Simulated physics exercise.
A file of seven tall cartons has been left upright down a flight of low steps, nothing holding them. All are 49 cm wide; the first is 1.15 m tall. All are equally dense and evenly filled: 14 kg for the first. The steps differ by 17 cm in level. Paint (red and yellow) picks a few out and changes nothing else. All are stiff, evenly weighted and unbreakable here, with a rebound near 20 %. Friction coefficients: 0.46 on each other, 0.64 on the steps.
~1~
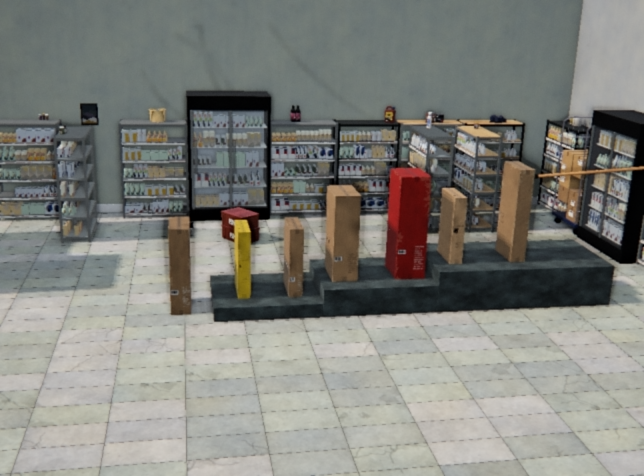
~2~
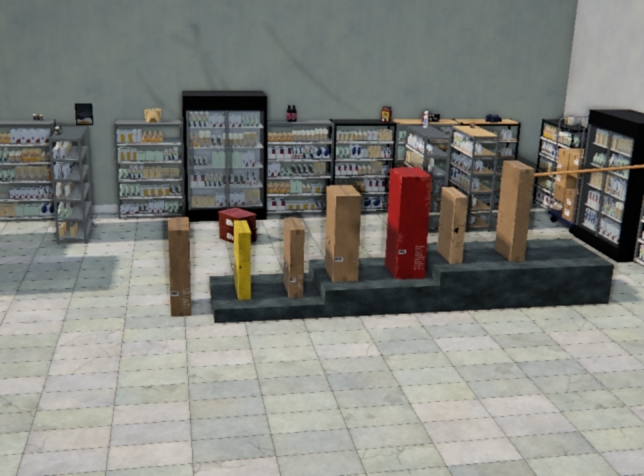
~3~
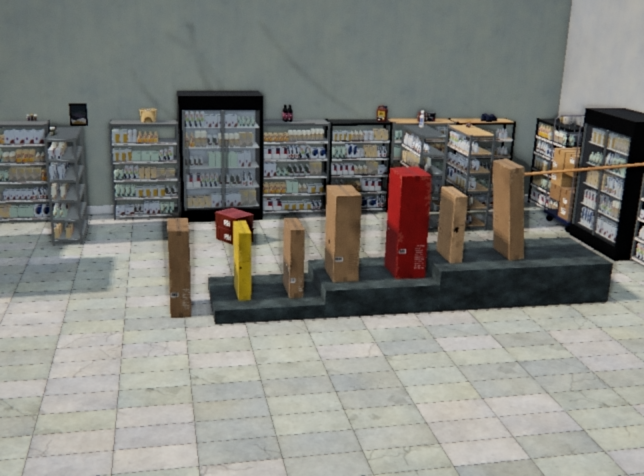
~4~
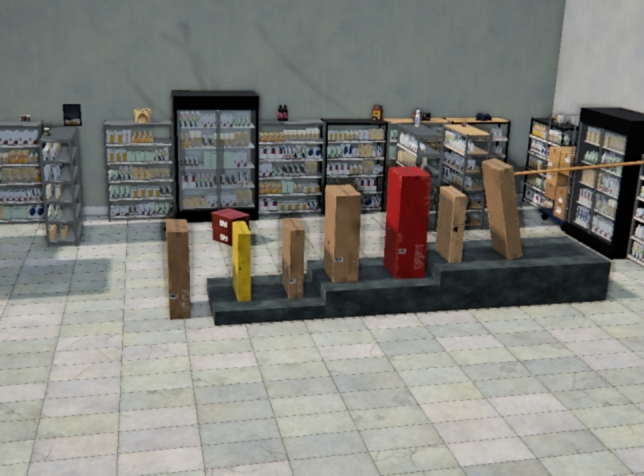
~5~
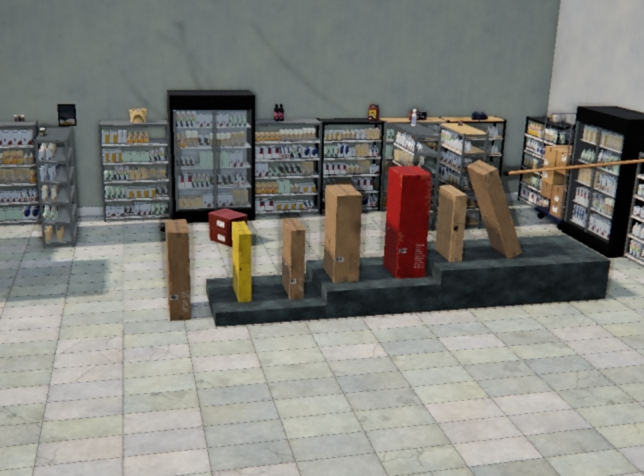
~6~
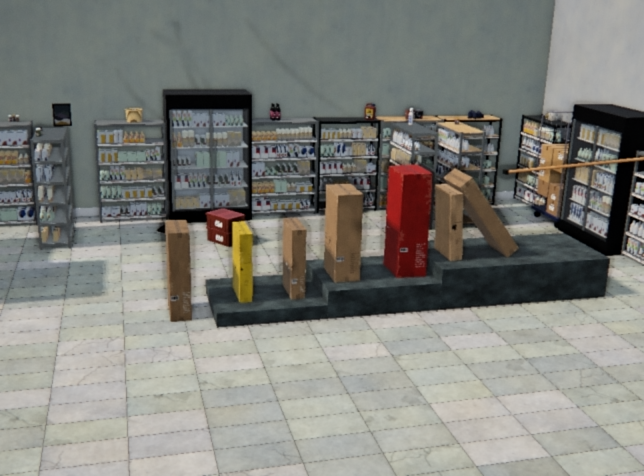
The video shows seven upright cartons, one yellow and one red, lined along low dark steps before stocked shelves as a pole moves in from the right and the rightmost carton tilts left until it reaches its neighbour.
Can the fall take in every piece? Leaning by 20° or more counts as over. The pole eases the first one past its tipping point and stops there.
Outcome: All go over.
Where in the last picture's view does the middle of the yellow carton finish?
At about (201, 289).
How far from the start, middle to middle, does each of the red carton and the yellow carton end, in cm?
About: Red 80, yellow 60.
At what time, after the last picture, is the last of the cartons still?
At about 3.0 s.
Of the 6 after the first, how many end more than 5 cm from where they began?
6.
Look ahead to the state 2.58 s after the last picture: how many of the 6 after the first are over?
6 by then.
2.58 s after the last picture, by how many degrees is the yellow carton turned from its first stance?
About 80°.
Then, 0.60 s after the last picture, 1 of the 6 other cartons over; red carton leaning 8°.
Then, 1.80 s after the last picture, 3 of the 6 other cartons over; red carton leaning 43°.
Then, 2.18 s after the last picture, 5 of the 6 other cartons over; red carton leaning 66°; yellow carton leaning 28°.
Then, 2.58 s after the last picture, 6 of the 6 other cartons over; yellow carton lying flat; red carton leaning 66°.
At rest, 6 of the 6 other cartons over; yellow carton lying flat; red carton leaning 66°. Not one is left standing. As the last picture would show them, middles, yellow carton near (201, 289), red carton near (345, 240).
